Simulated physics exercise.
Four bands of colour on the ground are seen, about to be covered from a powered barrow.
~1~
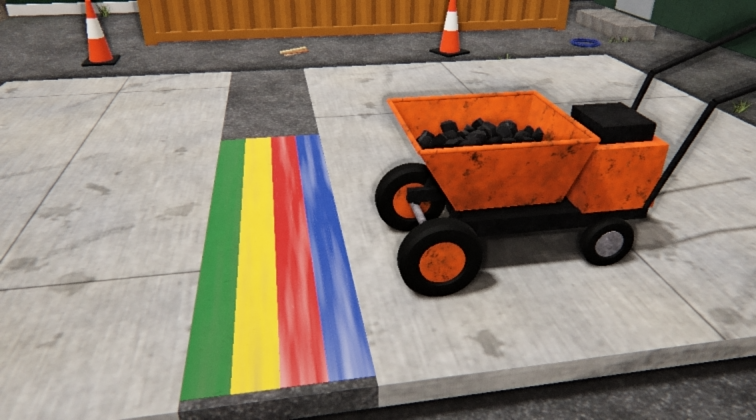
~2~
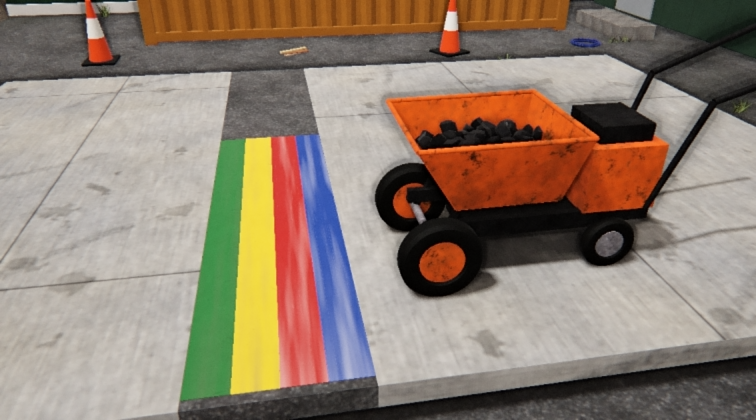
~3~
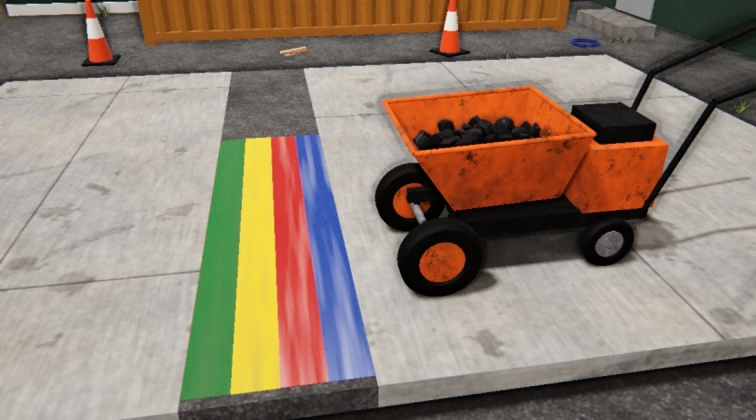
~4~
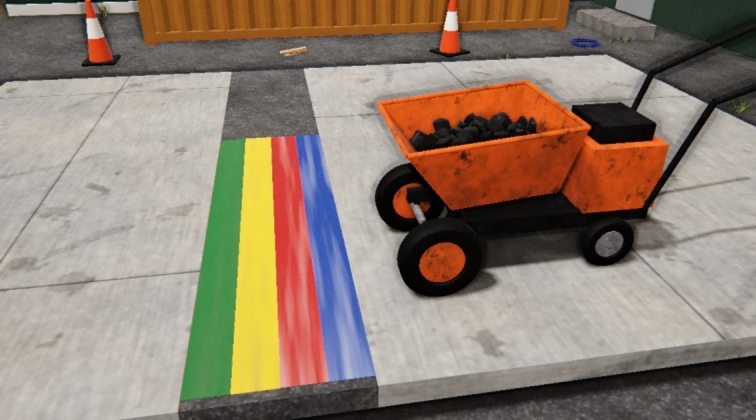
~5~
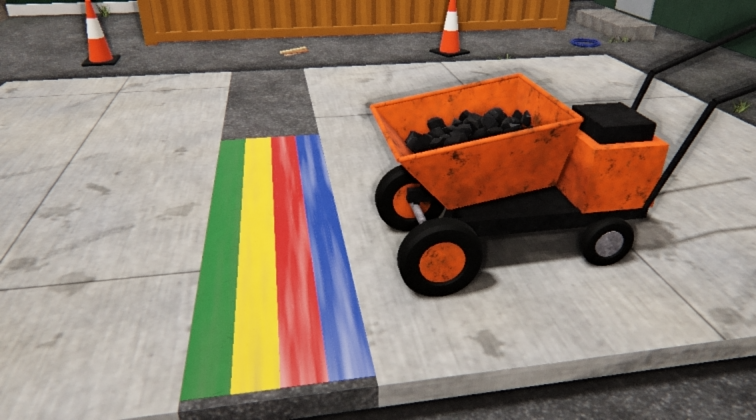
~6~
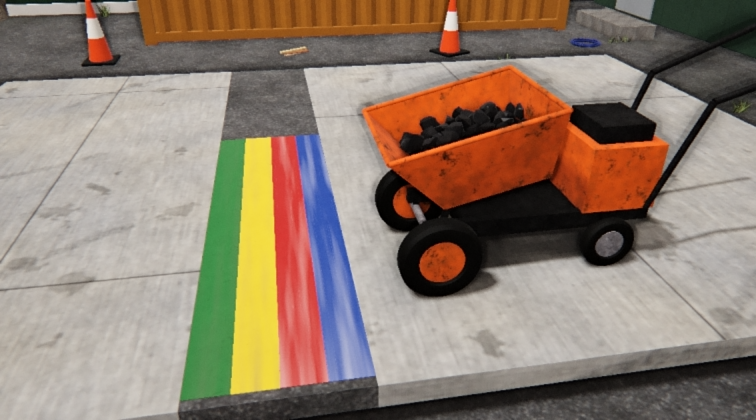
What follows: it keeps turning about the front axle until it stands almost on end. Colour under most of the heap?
Red.
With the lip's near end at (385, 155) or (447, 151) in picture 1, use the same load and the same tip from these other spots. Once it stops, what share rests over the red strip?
Approximately 20 per cent and 30 per cent, in that order.
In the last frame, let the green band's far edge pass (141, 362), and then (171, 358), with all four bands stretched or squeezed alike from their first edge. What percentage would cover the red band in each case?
First 50 in a hundred, then 40 in a hundred.
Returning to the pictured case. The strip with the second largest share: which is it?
The next spot goes to that yellow strip.
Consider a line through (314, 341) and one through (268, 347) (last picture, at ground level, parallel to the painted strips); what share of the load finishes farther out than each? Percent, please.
About 80 and 40 %.
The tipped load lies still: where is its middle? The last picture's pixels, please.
Somewhere around (275, 268) in the last picture.
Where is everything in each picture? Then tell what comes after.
The first frame shows lip of the skip near (420, 153), level; top of the load near (476, 140), lumps of coal; blue strip near (344, 333); red strip near (301, 338); yellow strip near (256, 343); green strip near (211, 348).
The second frame shows lip of the skip near (419, 153), level; top of the load near (494, 144).
The third frame shows lip of the skip near (414, 155), tipped barely; top of the load near (491, 143).
The fourth frame shows lip of the skip near (408, 157), tipped barely; top of the load near (502, 138).
The fifth frame shows lip of the skip near (399, 160), tipped a little; top of the load near (496, 134).
The sixth frame shows lip of the skip near (389, 165), tipped a little; top of the load near (502, 131); blue strip near (344, 333); red strip near (301, 338); yellow strip near (256, 343); green strip near (211, 348).
Shortly afterwards, skip tipped steeply; the whole lot in the skip.
Next, skip tipped right over; all but a few in the skip; a little over the red strip; only a few over the yellow strip.
Some moments later, skip tipped right over; near a quarter in the skip; only a few over the blue strip; near a third over the red strip; near a quarter over the yellow strip; a little over the green strip; only a few off the paint.
In the end, skip tipped right over; only a few in the skip; a little over the blue strip; near a third over the red strip; near a quarter over the yellow strip; a little over the green strip; a little off the paint.
